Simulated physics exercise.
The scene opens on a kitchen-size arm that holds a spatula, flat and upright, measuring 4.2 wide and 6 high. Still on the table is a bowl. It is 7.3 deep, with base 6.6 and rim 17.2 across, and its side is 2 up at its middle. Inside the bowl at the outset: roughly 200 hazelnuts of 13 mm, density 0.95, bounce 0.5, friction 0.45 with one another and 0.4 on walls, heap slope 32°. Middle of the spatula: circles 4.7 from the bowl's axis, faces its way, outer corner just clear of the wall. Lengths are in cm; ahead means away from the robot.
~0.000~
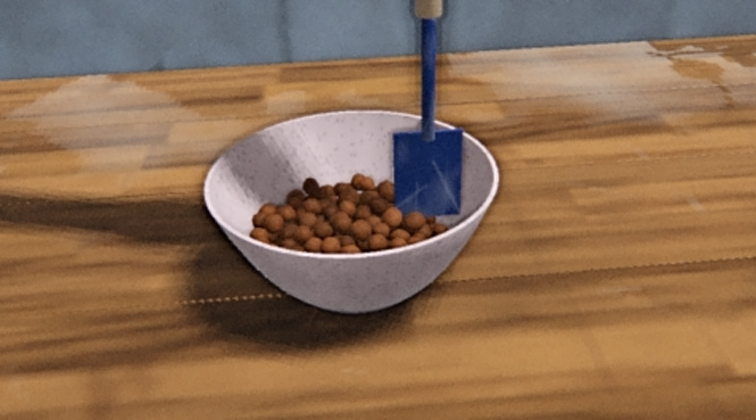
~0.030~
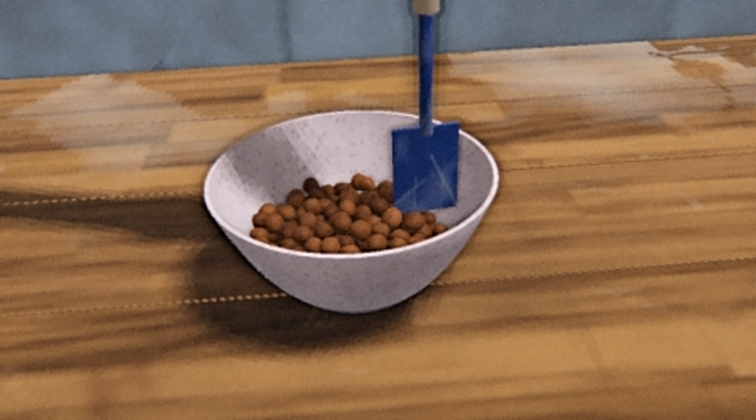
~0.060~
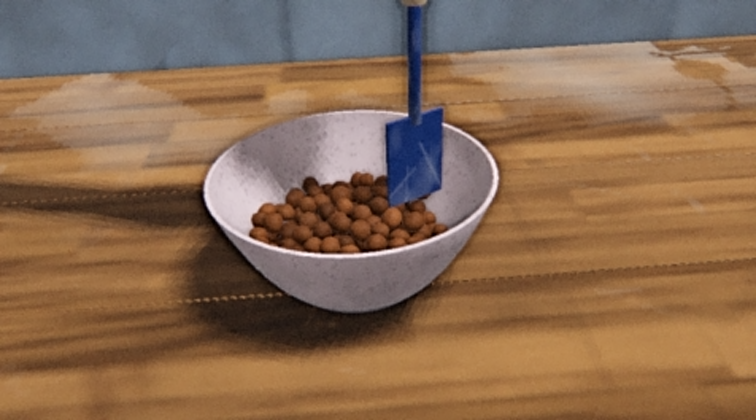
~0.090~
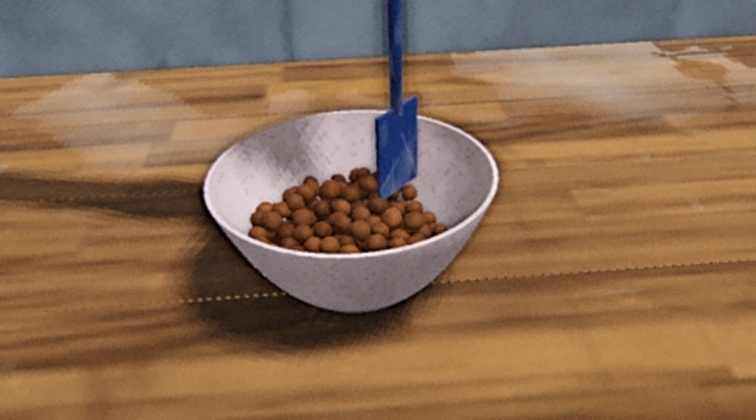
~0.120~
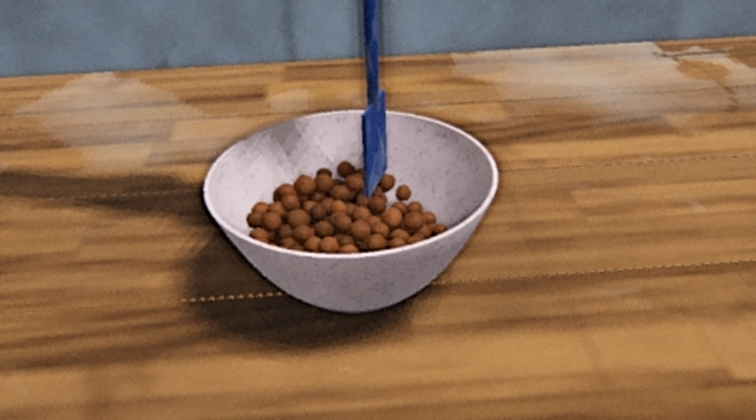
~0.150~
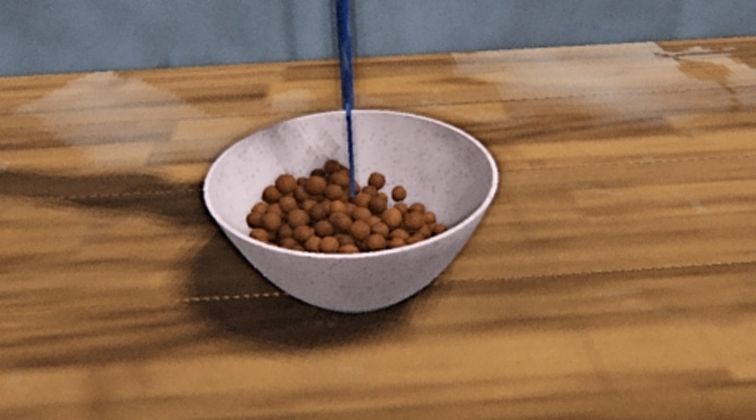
A white speckled bowl, partly filled with round brown hazelnuts, sits on a striped wooden table before a blue-grey wall, seen from slightly above. A blue spatula with a flat blade reaches down from above into the right side of the bowl. The spatula sweeps leftward along the back, turning edge-on and nudging some nuts, while the bowl and camera stay still.
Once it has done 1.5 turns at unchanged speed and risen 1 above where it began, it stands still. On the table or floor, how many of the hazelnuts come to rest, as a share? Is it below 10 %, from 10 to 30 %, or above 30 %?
Below 10 %.
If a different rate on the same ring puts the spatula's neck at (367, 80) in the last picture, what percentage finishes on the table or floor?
It works out to roughly 5 percent.
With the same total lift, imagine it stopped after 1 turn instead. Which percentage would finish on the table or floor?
Roughly 0 per cent.
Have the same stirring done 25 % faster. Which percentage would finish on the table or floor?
It would come to around 15 percent.
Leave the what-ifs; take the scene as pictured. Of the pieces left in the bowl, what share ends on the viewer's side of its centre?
Around 50 percent of it.
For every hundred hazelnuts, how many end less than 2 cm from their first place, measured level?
Estimate: 65 per cent.
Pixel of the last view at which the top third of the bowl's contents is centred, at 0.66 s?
Near pixel (353, 207).
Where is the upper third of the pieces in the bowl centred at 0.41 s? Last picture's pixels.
About (374, 246) in the last picture.
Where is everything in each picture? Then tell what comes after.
The first picture shows spatula neck at (428, 108), 0° round; upper third of the load around (354, 224), from x 260 to 440, top at y 185; 205 in the bowl.
The second picture shows spatula neck at (426, 103), 8° round; upper third of the load around (354, 224), from x 260 to 440, top at y 180.
The third picture shows spatula neck at (415, 93), 27° round; upper third of the load around (355, 223), from x 260 to 440, top at y 180.
The fourth picture shows spatula neck at (396, 85), 48° round; upper third of the load around (342, 222), from x 255 to 440, top at y 175.
The fifth picture shows spatula neck at (373, 81), 68° round; upper third of the load around (336, 222), from x 255 to 440, top at y 170.
The sixth picture shows spatula neck at (347, 80), 89° round; upper third of the load around (329, 222), from x 255 to 440, top at y 170; 205 in the bowl.
By 0.41 s, 264° round, highest piece 9 above the table; 201 in the bowl, 2 on the table or floor, 2 in flight or on the tool.
By 0.66 s, 79° round, highest piece 9 above the table; 195 in the bowl, 8 on the table or floor, 2 in flight or on the tool.
By 0.99 s, 180° round, highest piece 7 above the table; 194 in the bowl, 11 on the table or floor.
By 1.69 s, 180° round, highest piece 7 above the table; 194 in the bowl, 11 on the table or floor.
Final count, 194 in the bowl, 11 on the table or floor. That is 5 % on the table or floor.
